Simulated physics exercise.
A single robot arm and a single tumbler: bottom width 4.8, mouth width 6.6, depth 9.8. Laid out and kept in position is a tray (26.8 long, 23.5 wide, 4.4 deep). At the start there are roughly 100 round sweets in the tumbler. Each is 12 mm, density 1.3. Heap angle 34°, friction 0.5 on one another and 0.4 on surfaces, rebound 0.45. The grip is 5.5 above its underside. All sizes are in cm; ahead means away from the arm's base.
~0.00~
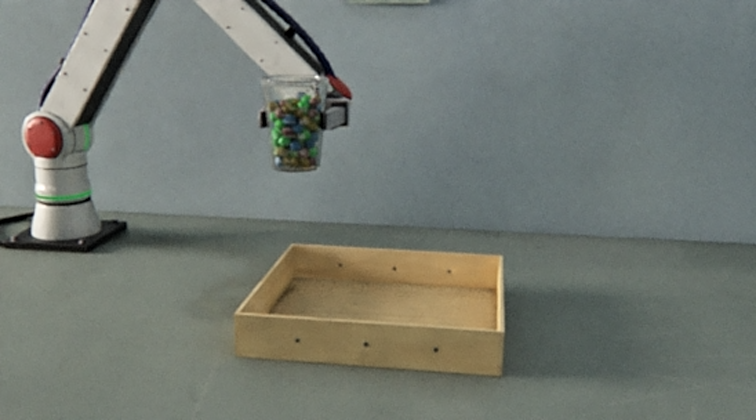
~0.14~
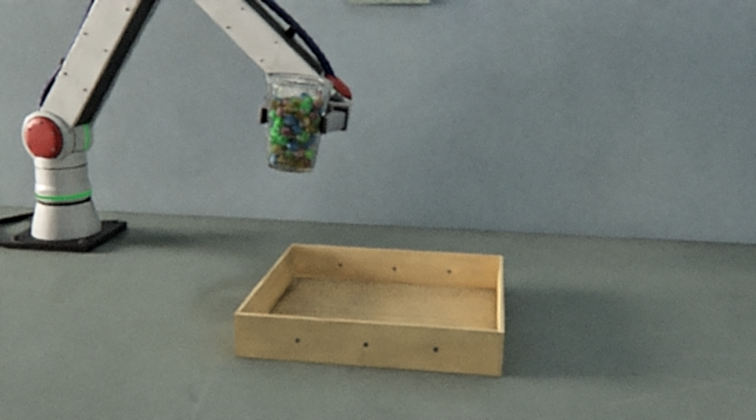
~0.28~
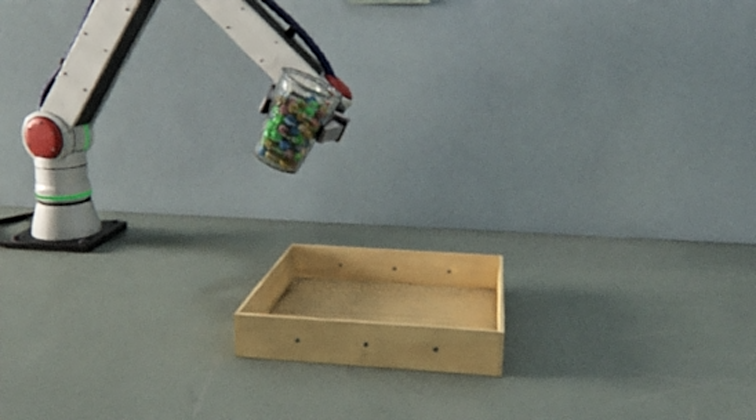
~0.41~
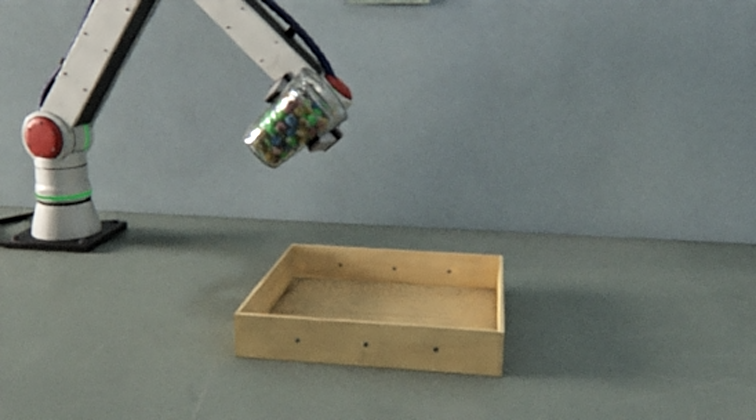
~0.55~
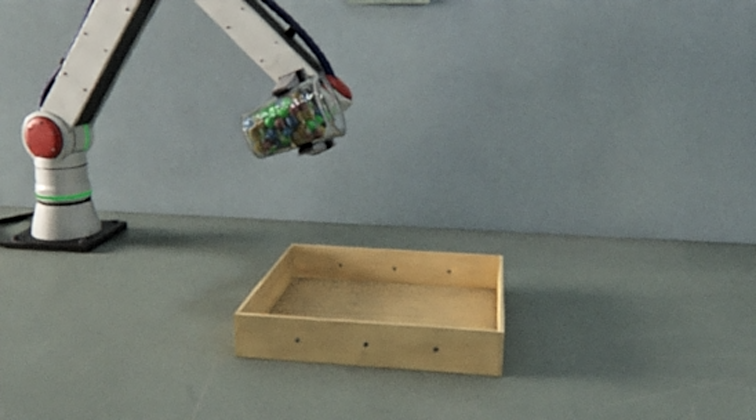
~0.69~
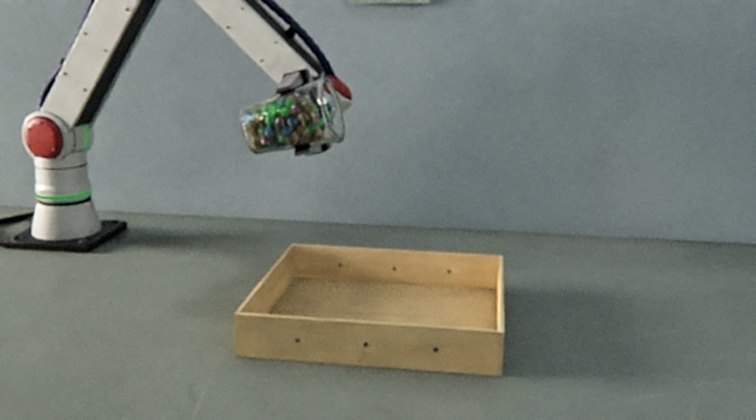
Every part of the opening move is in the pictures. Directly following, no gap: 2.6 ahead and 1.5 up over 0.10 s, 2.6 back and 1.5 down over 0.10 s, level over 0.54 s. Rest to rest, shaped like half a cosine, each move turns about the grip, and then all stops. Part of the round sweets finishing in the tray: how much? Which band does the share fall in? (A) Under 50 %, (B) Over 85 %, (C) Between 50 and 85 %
Option A: Under 50 %.
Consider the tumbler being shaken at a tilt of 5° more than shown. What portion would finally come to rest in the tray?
About 45 percent.
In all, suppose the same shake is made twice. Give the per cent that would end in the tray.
Estimate: Around 50 %.
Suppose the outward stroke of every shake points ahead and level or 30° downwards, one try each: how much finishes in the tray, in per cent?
25 and 15 %.
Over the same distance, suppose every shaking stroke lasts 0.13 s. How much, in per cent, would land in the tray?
Then about 20 per cent.
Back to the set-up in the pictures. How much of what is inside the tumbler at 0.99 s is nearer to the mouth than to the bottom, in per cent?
My estimate is near 60 per cent.
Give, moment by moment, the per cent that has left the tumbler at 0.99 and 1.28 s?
First it's 35 percent, and after that 35 percent.
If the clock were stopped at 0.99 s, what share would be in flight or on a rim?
Around 25 per cent of the load.
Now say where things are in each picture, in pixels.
In the first picture, the tumbler middle at (295, 125), level; upper third of the load around (296, 108), from x 275 to 315, top at y 95; 102 in the tumbler.
In the second picture, the tumbler middle at (295, 125), tilted 7° forward; upper third of the load around (295, 109), from x 275 to 320, top at y 95.
In the third picture, the tumbler middle at (293, 124), tilted 26° forward; upper third of the load around (297, 111), from x 265 to 325, top at y 95.
In the fourth picture, the tumbler middle at (291, 123), tilted 48° forward; upper third of the load around (296, 111), from x 255 to 325, top at y 95.
In the fifth picture, the tumbler middle at (291, 121), tilted 67° forward; upper third of the load around (294, 110), from x 250 to 325, top at y 95.
In the sixth picture, the tumbler middle at (290, 121), tilted 74° forward; upper third of the load around (290, 111), from x 250 to 325, top at y 100; 102 in the tumbler.
After 0.99 s, tilted 68° forward, highest piece 24 above the table; 67 in the tumbler, 10 in the tray, 25 in flight or on a rim.
After 1.28 s, tilted 13° forward, highest piece 26 above the table; 65 in the tumbler, 37 in the tray.
After 1.63 s, level, highest piece 25 above the table; 65 in the tumbler, 37 in the tray.
After 2.68 s, level, highest piece 25 above the table; 65 in the tumbler, 37 in the tray.
In the end, 65 in the tumbler, 37 in the tray. That is 36 % in the tray.
